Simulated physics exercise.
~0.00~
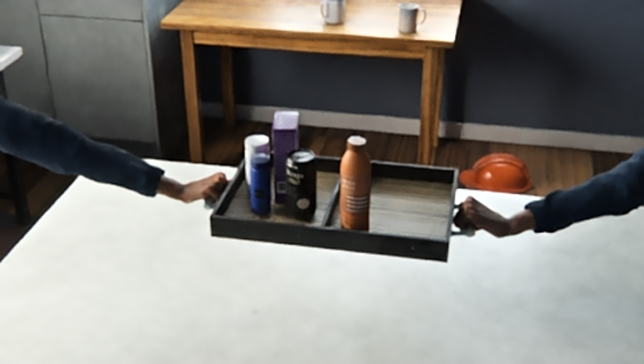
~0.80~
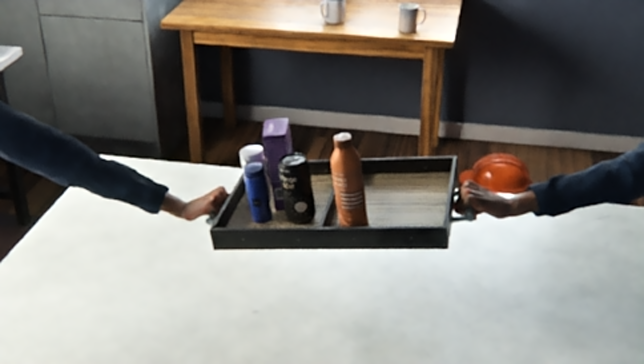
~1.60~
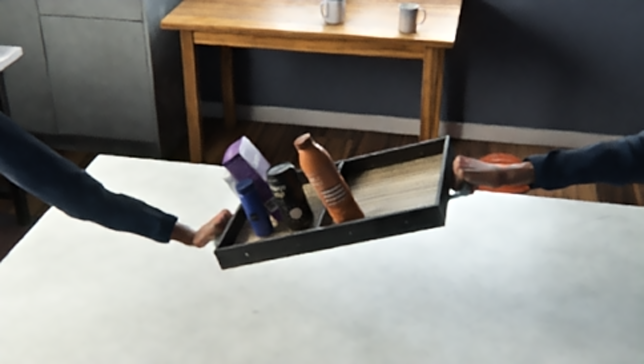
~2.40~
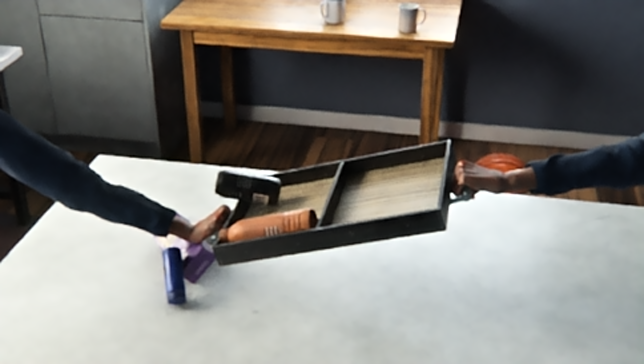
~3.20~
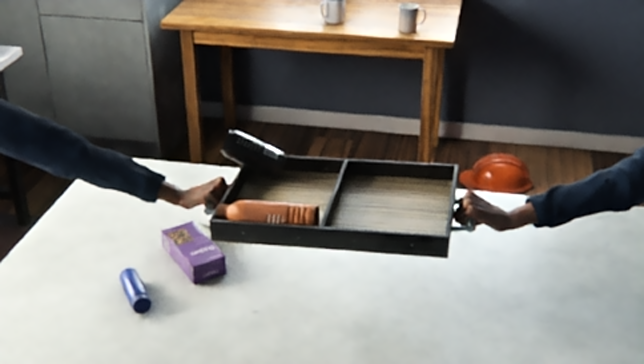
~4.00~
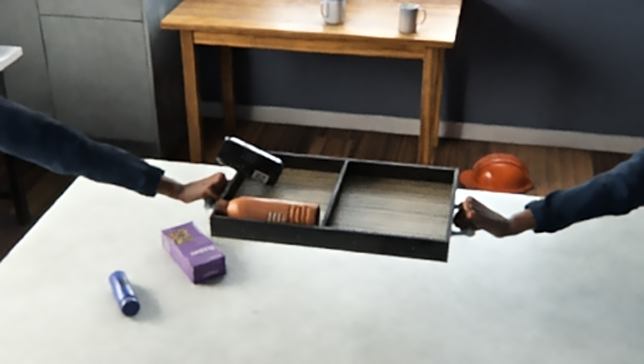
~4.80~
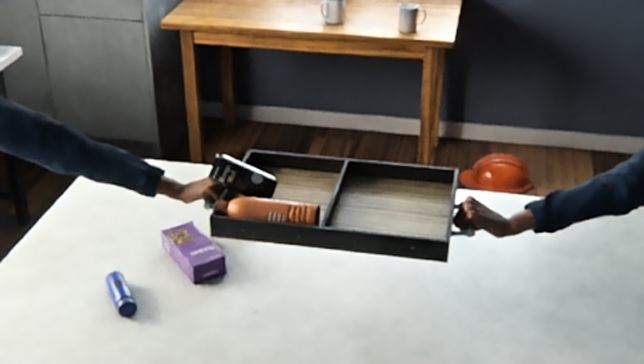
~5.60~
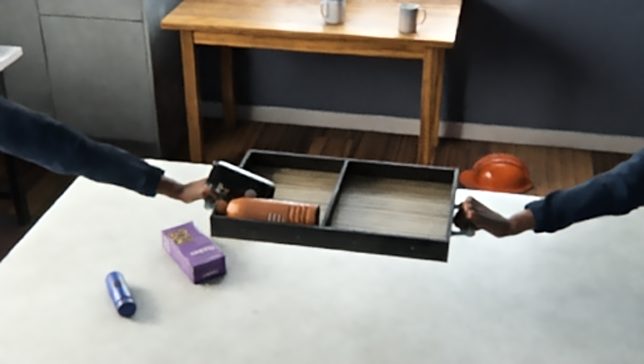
To begin with, two hands hold a dark, divided tray level above a pale table, with a white shaker, blue shaker, purple packet, black can and orange bottle standing on it. The tray's left side dips, and the items lean and topple leftward. The purple packet and blue shaker tumble over the left edge onto the table, while the white shaker drops out of sight. As the hands level the tray, the blue shaker rolls slightly farther left and the black can settles lower in the left corner. Finally, the can and bottle lie tipped over in the tray's left section.
